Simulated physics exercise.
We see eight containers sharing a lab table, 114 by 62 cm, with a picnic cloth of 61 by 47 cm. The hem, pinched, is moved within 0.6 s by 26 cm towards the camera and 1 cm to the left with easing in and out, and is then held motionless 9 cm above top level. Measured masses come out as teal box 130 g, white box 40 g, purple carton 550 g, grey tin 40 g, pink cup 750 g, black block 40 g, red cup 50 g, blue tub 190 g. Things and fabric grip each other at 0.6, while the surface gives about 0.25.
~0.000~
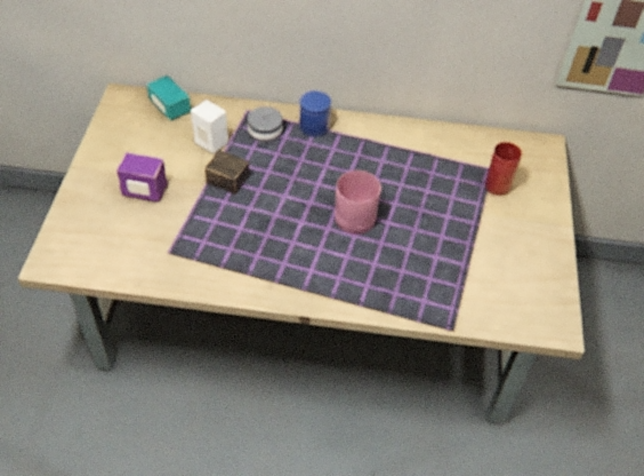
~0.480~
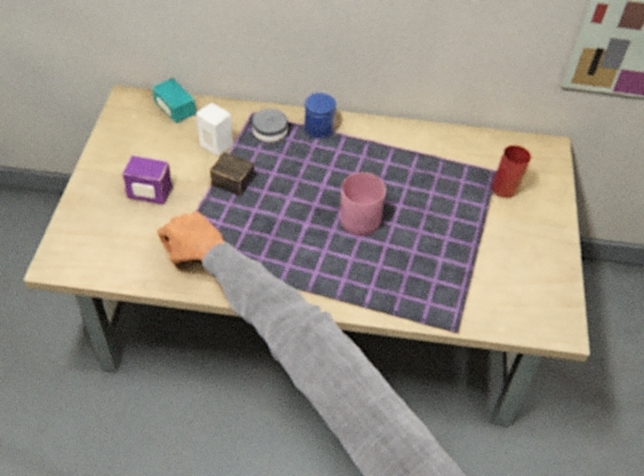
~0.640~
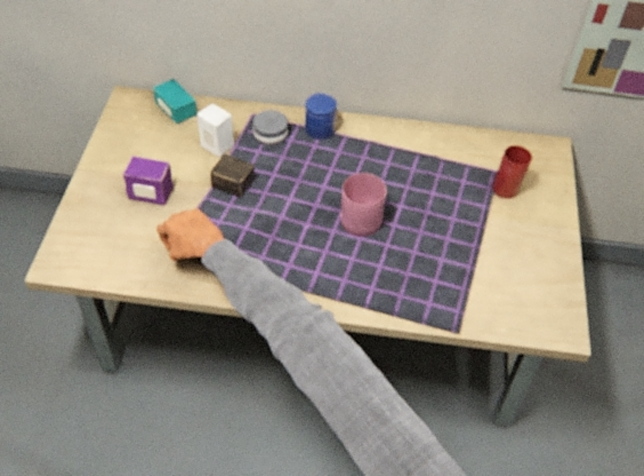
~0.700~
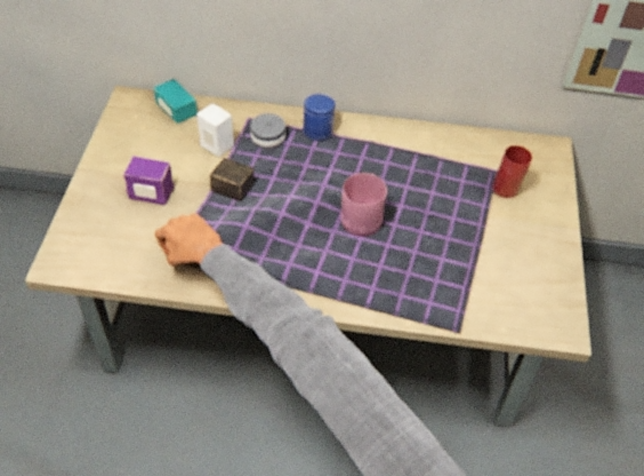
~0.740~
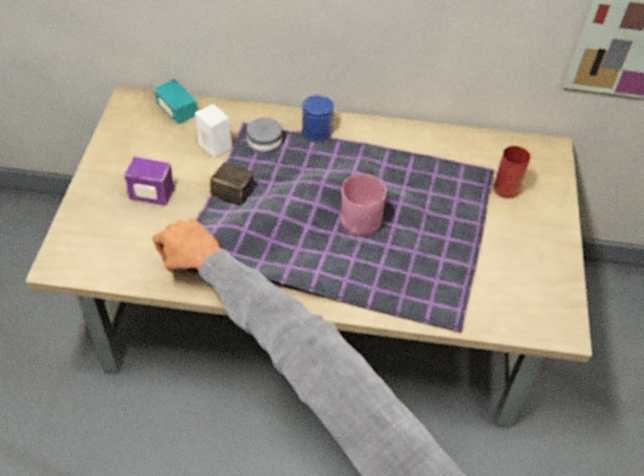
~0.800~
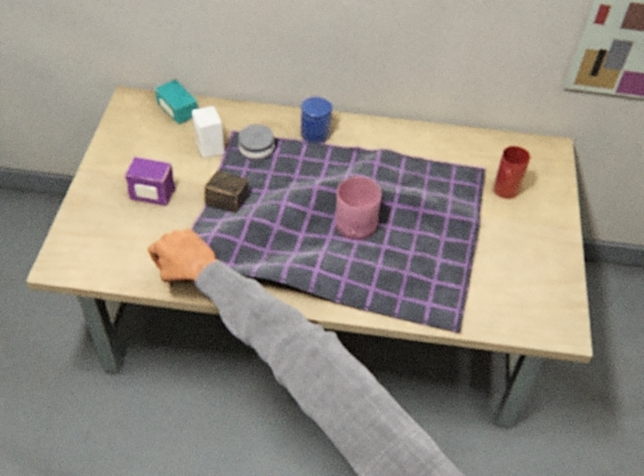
A hand in a grey sleeve reached in and pulled the near left edge of a dark checked cloth slightly left and towards the viewer, wrinkling it and shifting the items on it a little.
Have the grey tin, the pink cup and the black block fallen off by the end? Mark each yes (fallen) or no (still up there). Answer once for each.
Grey tin: No, pink cup: No, black block: No.
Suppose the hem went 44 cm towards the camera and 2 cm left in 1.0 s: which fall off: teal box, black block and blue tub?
Result - teal box: Still on top, black block: Gone, blue tub: Still on top.
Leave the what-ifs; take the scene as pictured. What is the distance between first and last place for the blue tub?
Blue tub: 2 cm.
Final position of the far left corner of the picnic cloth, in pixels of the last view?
In the final picture you'd find it somewhere near (174, 192).
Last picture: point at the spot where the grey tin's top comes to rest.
Resting point is at approximately (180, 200).
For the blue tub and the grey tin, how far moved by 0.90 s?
Estimate: Blue tub near 2 cm, grey tin near 15 cm.
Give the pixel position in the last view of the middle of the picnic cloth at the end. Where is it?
The midpoint is close to pixel (266, 262).
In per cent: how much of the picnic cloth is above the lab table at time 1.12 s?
I'd estimate close to 85 per cent.
After 0.9 s, 100 % of the picnic cloth is still over the top; grey tin 14 cm off its start, black block 12 cm off its start, pink cup 7 cm off its start.
After 1.0 s, 90 % of the picnic cloth is still over the top; grey tin 23 cm off its start, black block 20 cm off its start, pink cup 12 cm off its start.
After 1.1 s, 85 % of the picnic cloth is still over the top; grey tin 29 cm off its start at (184, 191), black block 27 cm off its start at (165, 248), pink cup 18 cm off its start at (297, 225).
After 1.2 s, 80 % of the picnic cloth is still over the top; grey tin 32 cm off its start, black block 30 cm off its start, pink cup 20 cm off its start.
After 2.8 s, 80 % of the picnic cloth is still over the top; grey tin 32 cm off its start at (180, 200), black block 29 cm off its start at (159, 260), pink cup 21 cm off its start at (286, 236), white box 13 cm off its start at (157, 124).
